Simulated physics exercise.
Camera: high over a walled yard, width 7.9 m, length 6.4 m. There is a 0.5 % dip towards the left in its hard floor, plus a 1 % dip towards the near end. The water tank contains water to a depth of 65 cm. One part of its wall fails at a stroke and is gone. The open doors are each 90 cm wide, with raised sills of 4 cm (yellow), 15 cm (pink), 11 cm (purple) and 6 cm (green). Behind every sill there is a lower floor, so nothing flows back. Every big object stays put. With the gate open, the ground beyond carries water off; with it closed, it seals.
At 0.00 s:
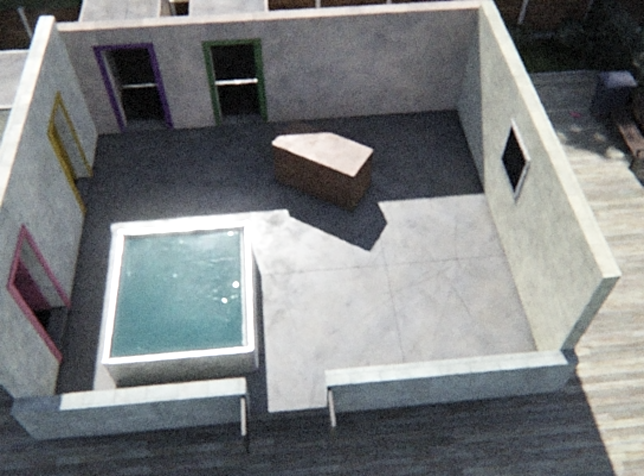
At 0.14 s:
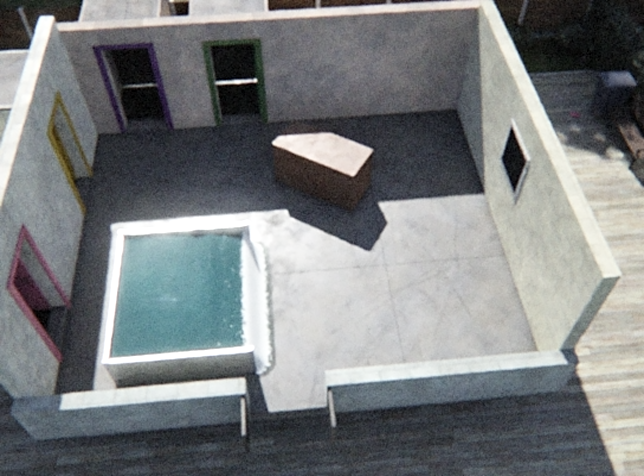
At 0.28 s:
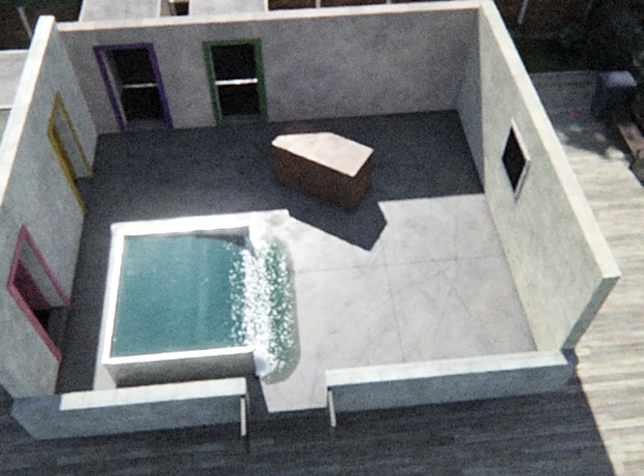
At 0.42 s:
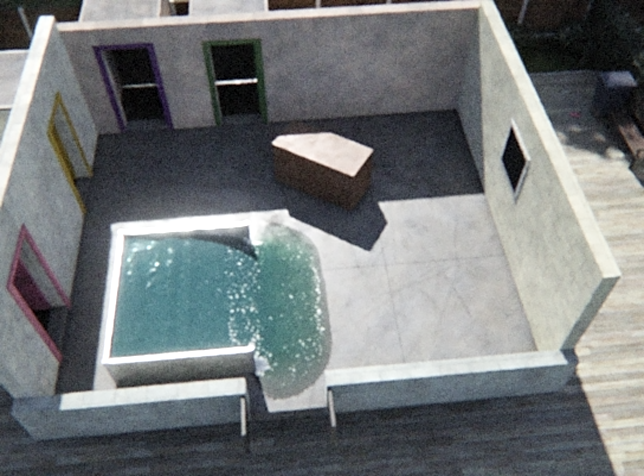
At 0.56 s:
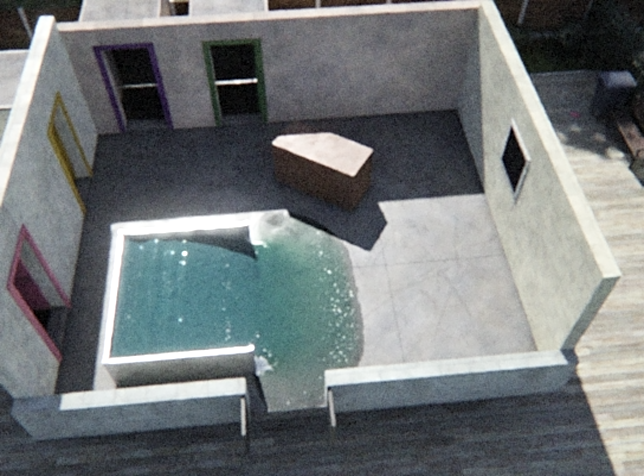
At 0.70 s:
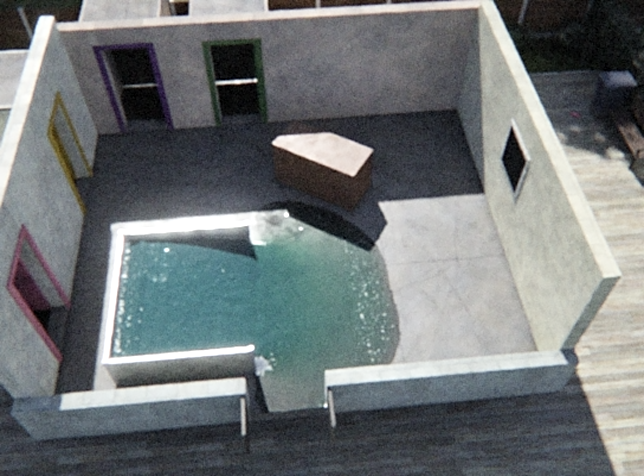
Water in a raised tank bursts through its right side and spreads across the yard floor.
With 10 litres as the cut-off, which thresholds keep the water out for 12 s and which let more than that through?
The yellow door will overshoot the limit; the pink door will undershoot the limit; the purple door will undershoot the limit; the green door will undershoot the limit.
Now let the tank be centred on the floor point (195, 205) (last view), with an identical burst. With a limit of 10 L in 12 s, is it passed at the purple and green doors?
For the purple door, the amount is acceptable; for the green door, the amount is too high.
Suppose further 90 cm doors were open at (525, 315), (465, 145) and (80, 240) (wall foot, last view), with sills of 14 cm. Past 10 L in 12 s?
Check each in turn: The first succeeds, the second fails, the third fails.
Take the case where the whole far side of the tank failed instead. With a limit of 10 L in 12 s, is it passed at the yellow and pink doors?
At yellow the amount is higher than the mark, while at pink it is beneath the mark.
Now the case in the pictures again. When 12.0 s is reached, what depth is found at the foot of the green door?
I'd say close to 3.5 cm.
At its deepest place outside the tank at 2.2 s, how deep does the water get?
46 cm or so.
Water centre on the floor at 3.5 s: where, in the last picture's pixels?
It lies at roughly (374, 285) in pixels.
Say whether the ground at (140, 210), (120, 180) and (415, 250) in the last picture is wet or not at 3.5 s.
Untouched, untouched, submerged.
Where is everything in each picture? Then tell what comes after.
The first frame shows still water, 65 cm deep, in the water tank at (183, 290).
In the second frame, the front is at (253, 244), 1.3 m from the gap at (250, 299); 0.6 m2 of floor is under water; 65 cm left at the back of the water tank.
In the third frame, the front is at (266, 238), 1.5 m from the gap at (250, 300); 1.8 m2 of floor is under water; 65 cm left at the back of the water tank.
In the fourth frame, the front is at (278, 227), 1.8 m from the gap at (250, 300); 3.6 m2 of floor is under water; 65 cm left at the back of the water tank.
In the fifth frame, the front is at a hidden place, 2.1 m from the gap at (250, 300); 5.7 m2 of floor is under water; 63 cm left at the back of the water tank.
In the sixth frame, water pours out at (250, 300) and has run 2.5 m, to (391, 348); typically 7 cm deep outside, 56 cm at the water tank's back.
After 1.4 s water covers 40 % of the floor and is deepest (28 cm) near (257, 347); yellow door not reached, pink door not reached, purple door not reached, green door not reached.
After 2.2 s water covers 45 % of the floor and is deepest (46 cm) near (523, 363); yellow door not reached, pink door not reached, purple door not reached, green door not reached.
After 3.5 s water covers 50 % of the floor and is deepest (32 cm) near (471, 378); yellow door not reached, pink door not reached, purple door not reached, green door not reached.
After 7.0 s water covers 75 % of the floor and is deepest (16 cm) near (441, 160); yellow door not reached, pink door not reached, purple door 2 cm at the sill, 0 L in, green door 5 cm at the sill, 0 L in.
After 12.0 s water covers 100 % of the floor and is deepest (14 cm) near (98, 413); yellow door 10 cm at the sill, 105 L in, pink door 4 cm at the sill, 0 L in, purple door 8 cm at the sill, 0 L in, green door 3 cm at the sill, 1 L in.
